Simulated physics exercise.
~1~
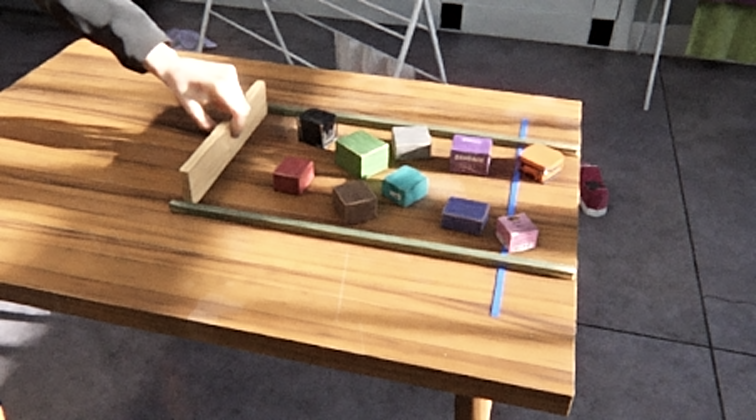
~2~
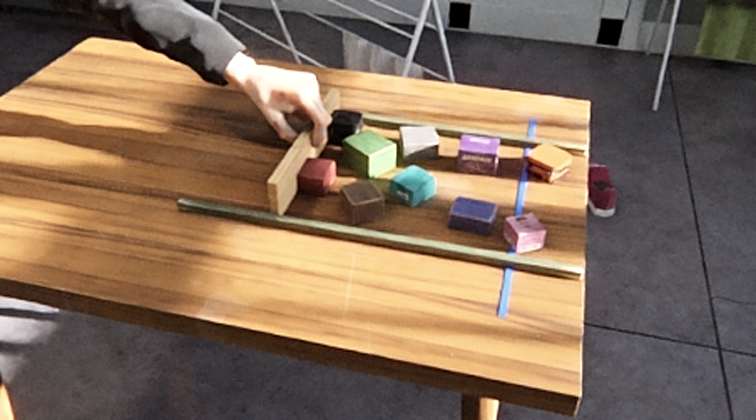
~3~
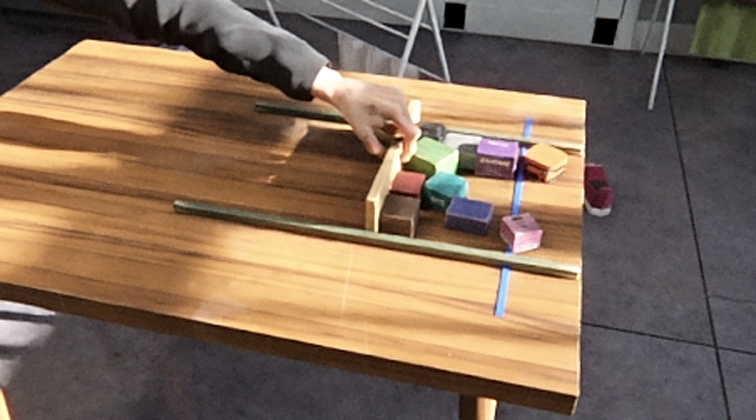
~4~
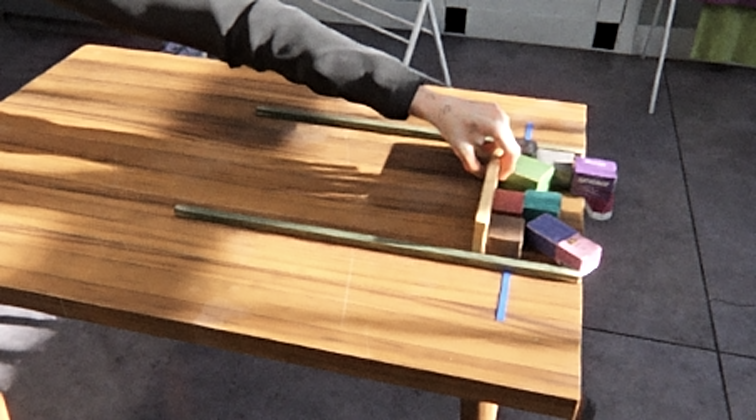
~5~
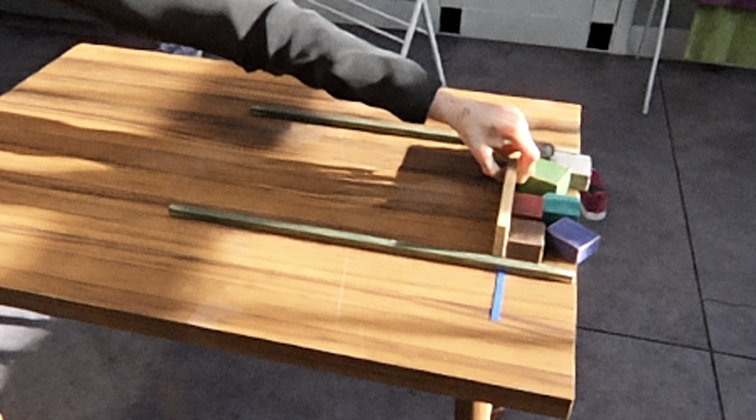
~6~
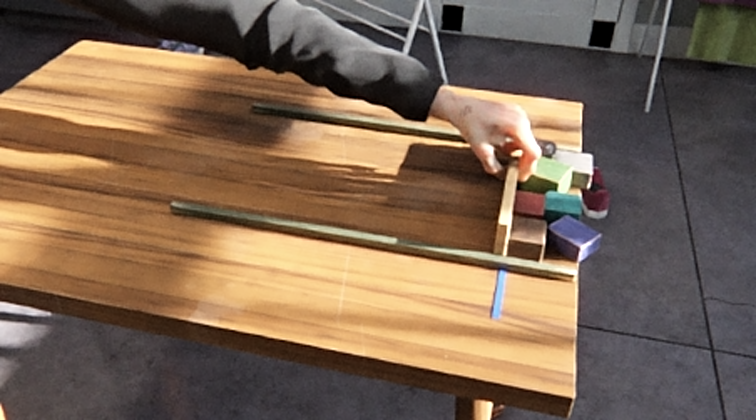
A hand slid an upright wooden board rightward along a tabletop channel, bunching the colored blocks together and pushing them toward the table's end. The orange, purple and pink ones went over the edge, while the rest stayed crowded at the rim.
